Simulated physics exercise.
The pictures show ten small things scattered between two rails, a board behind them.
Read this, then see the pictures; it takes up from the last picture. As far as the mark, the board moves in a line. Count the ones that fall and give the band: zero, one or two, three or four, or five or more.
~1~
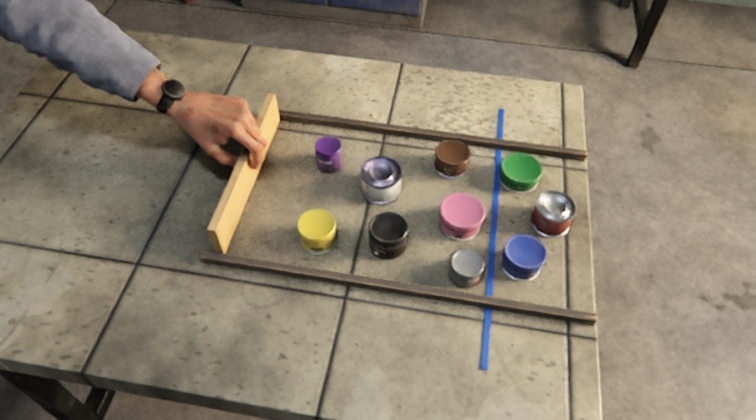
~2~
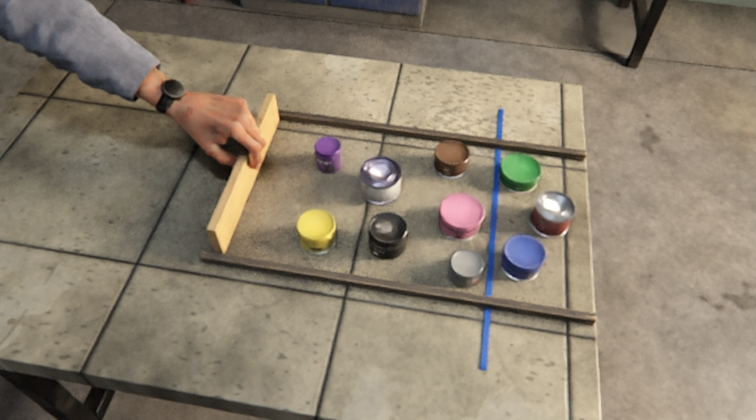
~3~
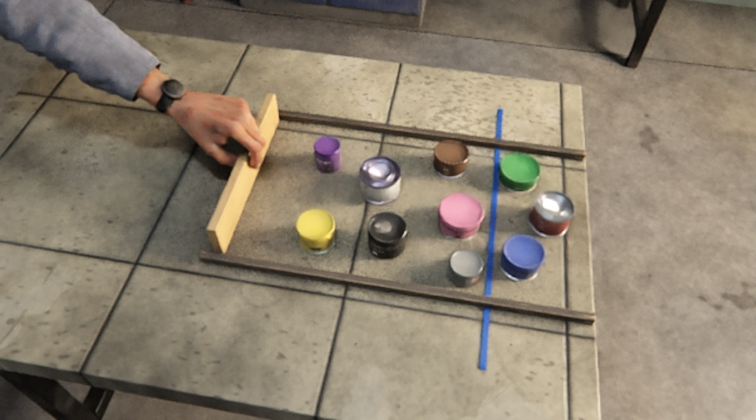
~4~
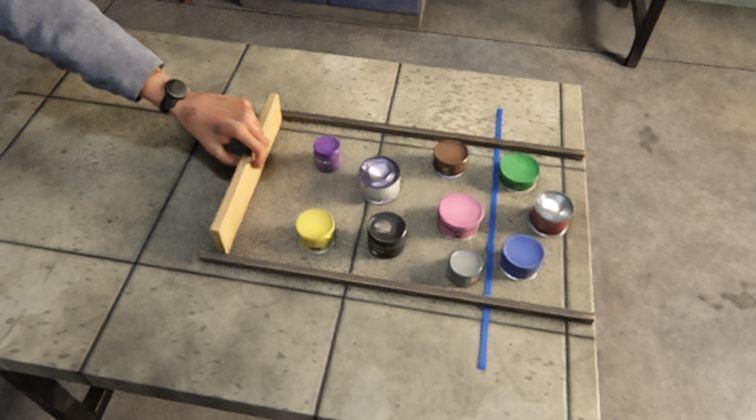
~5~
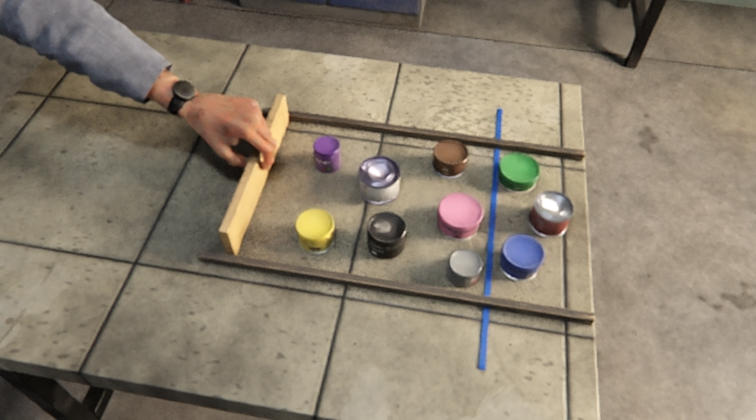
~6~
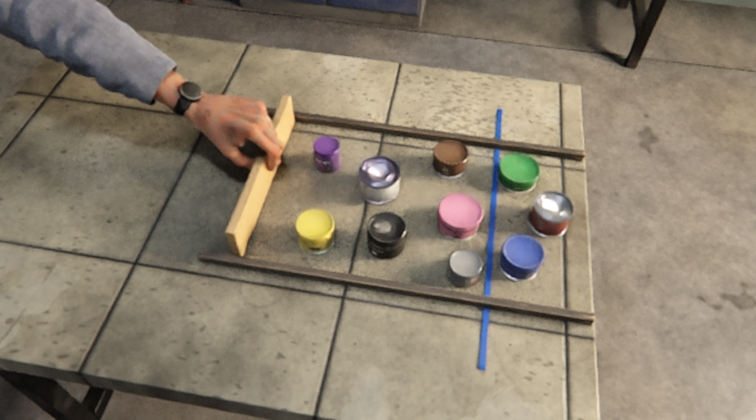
Band: Zero.
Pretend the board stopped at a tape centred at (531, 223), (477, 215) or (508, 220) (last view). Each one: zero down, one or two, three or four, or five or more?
Place by place: One to two, then no fall at all, then 1 or 2.
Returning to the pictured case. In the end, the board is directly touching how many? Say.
That makes 4.
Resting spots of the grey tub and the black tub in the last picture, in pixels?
Grey tub: About (539, 289); black tub: About (547, 258).
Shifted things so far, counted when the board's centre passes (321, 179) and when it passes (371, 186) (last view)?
At the first point the count is 2, at the second it's 4.
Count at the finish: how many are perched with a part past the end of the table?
Number: 2.
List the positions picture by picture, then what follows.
The first frame shows red tin (553, 214); blue tin (523, 258); green tin (520, 173); board (248, 168); tape (495, 217).
The second frame shows blue tin (522, 258); grey tub (466, 269).
The third frame shows green tin (519, 173); board (247, 168).
The fourth frame shows red tin (551, 214); brown tin (450, 159).
The fifth frame shows blue tin (521, 258); yellow tin (316, 231).
The sixth frame shows red tin (551, 214); blue tin (521, 258); green tin (518, 173); board (264, 171); tape (493, 217).
A little later, none off yet; red tin at rest near (551, 214); blue tin at rest near (521, 258); green tin at rest near (518, 173).
When it is over, the number that fall off is zero.
